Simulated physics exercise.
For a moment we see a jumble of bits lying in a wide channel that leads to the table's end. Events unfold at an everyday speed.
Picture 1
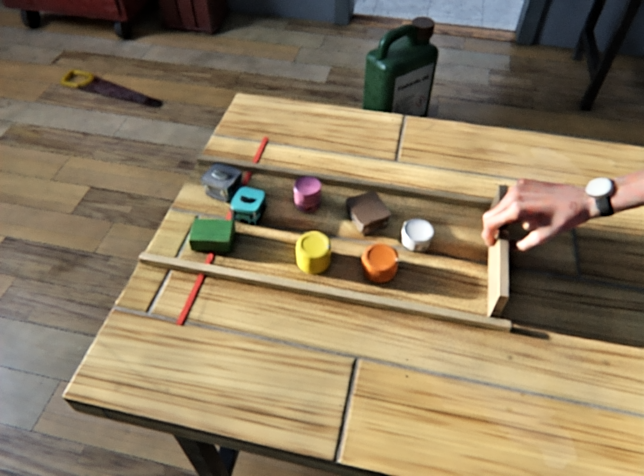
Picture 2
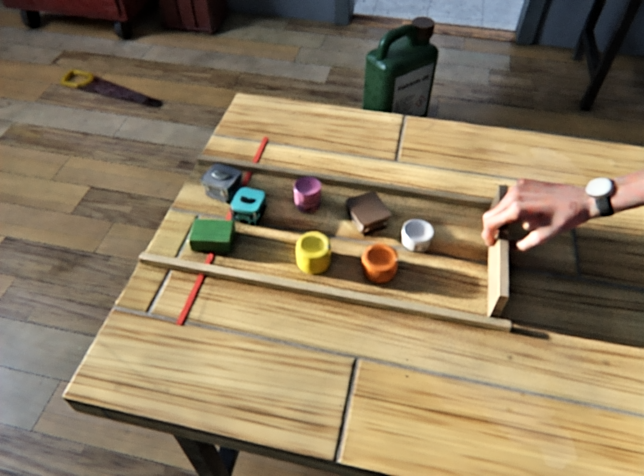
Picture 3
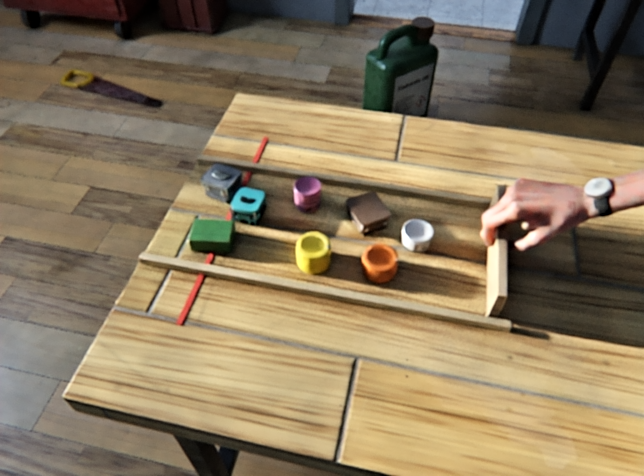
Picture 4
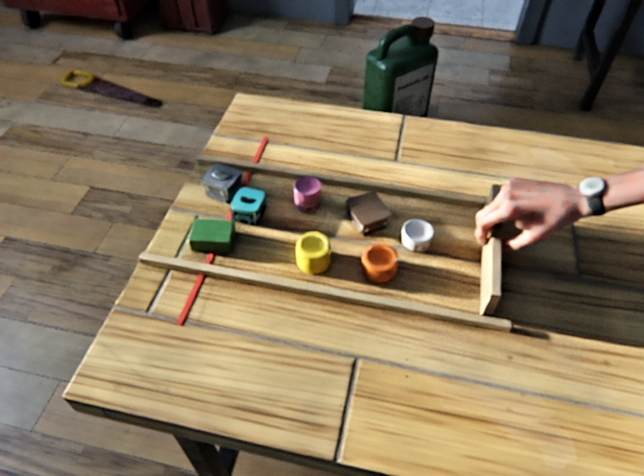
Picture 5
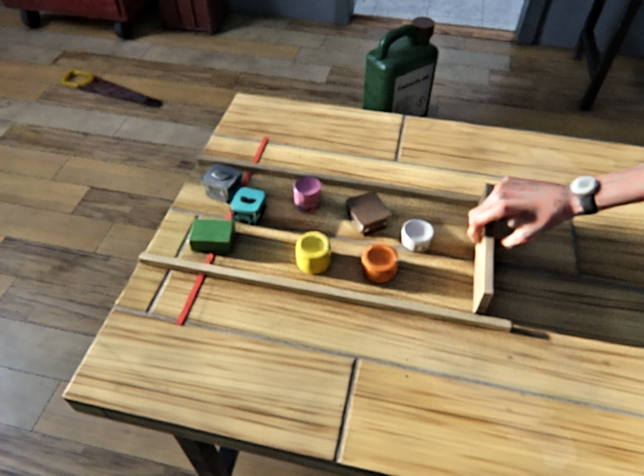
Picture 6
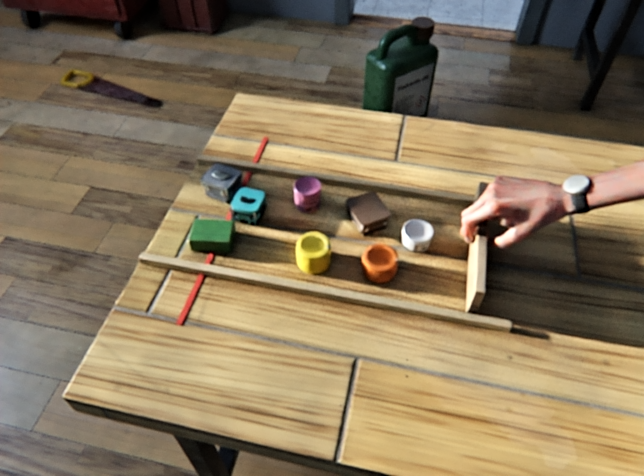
A hand slides a wooden board slightly left along a channel holding small colored objects.
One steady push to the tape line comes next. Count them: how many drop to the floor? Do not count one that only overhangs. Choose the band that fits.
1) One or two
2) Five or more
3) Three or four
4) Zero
1, one or two.
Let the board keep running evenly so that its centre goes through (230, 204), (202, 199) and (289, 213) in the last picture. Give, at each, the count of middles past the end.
Counts by place: 1 / 4 / 0.
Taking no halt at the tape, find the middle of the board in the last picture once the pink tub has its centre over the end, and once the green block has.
First near (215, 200), second near (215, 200).
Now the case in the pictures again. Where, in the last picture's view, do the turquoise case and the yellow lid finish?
Near (193, 197) and (179, 242).
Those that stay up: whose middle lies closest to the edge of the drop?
It's the green block.
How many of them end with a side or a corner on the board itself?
It ends up touching 3.
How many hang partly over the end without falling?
Counting them gives 1.
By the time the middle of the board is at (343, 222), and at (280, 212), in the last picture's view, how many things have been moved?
I count 5 first and 8 after.
Soon after, none off yet; grey case at rest near (223, 183); green block at rest near (213, 236); turquoise case at rest near (249, 206).
At rest, the number that fall off is one or two; fallen, grey case.
